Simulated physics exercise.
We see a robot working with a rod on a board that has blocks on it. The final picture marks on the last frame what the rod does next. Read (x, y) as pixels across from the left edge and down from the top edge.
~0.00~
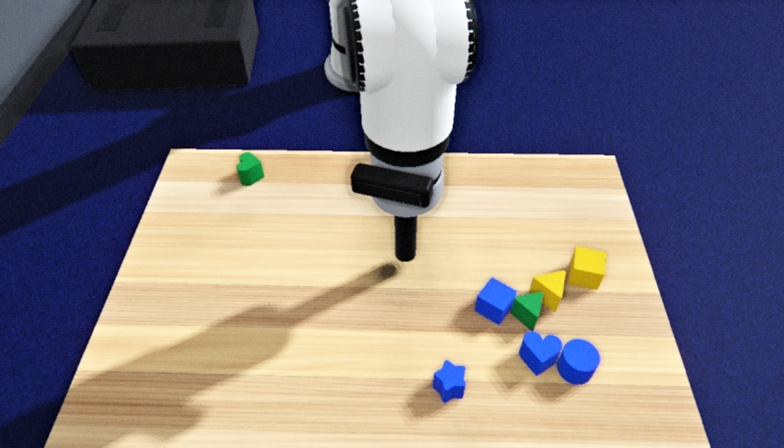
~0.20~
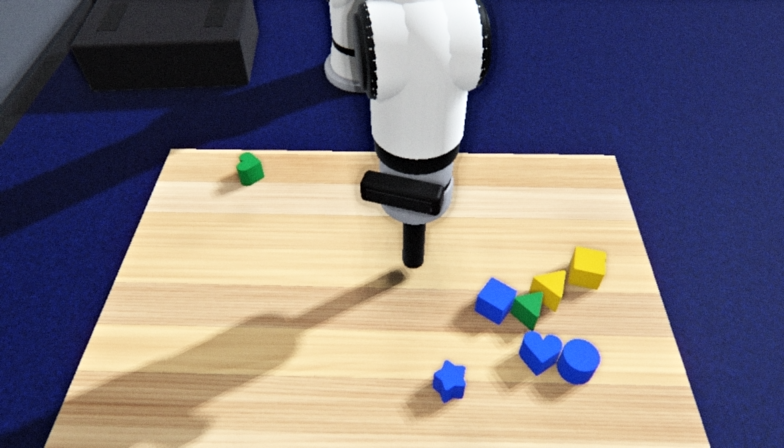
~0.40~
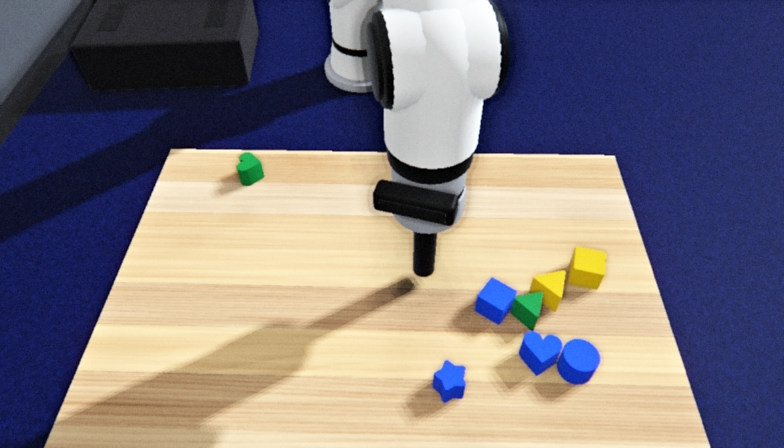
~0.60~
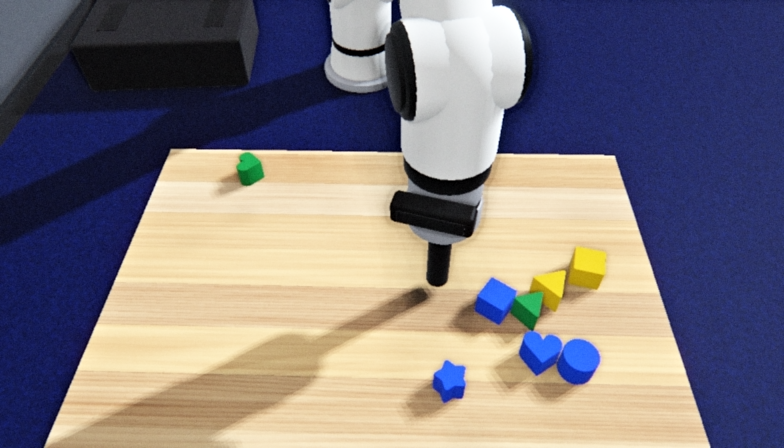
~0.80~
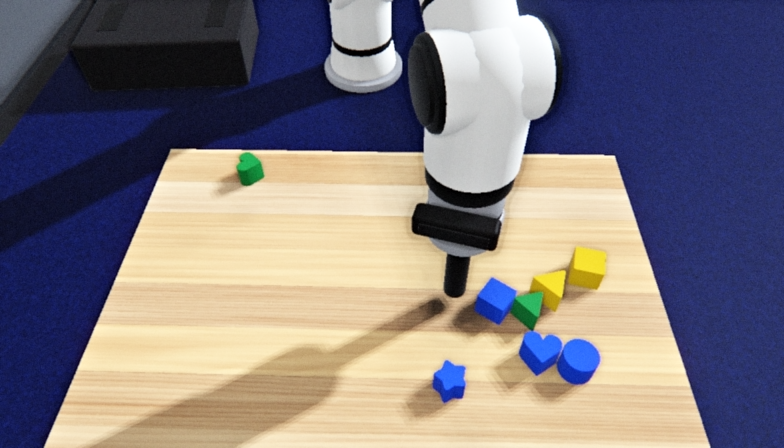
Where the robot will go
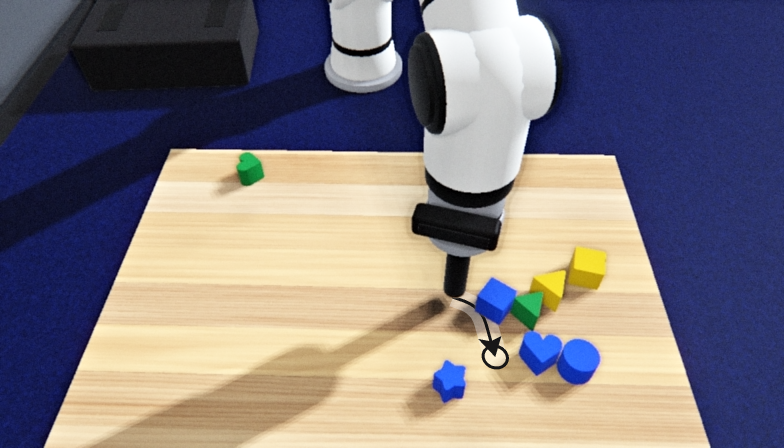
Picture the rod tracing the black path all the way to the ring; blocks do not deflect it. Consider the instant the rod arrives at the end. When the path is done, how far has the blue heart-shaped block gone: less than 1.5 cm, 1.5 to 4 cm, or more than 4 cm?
The smallest band: Under 1.5 cm.
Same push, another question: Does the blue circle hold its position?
I believe so.
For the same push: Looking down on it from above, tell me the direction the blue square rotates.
Looking down: Anticlockwise.
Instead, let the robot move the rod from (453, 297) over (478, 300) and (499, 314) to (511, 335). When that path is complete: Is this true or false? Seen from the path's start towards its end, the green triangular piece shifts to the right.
The statement is false.
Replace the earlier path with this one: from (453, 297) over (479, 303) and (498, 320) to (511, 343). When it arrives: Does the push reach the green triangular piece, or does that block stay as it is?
The push reaches it.
The drawn path runs from (453, 297) through (477, 309) and (488, 332) to (495, 357).
On the path given first. Halfway along, rod at (486, 312); blue square at (513, 299), turned 50° anticlockwise; green triangular piece at (541, 303), turned 25° clockwise.
At the end, rod at (497, 349); blue square at (513, 299), turned 50° anticlockwise; green triangular piece at (541, 303), turned 25° clockwise; blue heart-shaped block not moved; blue circle not moved.
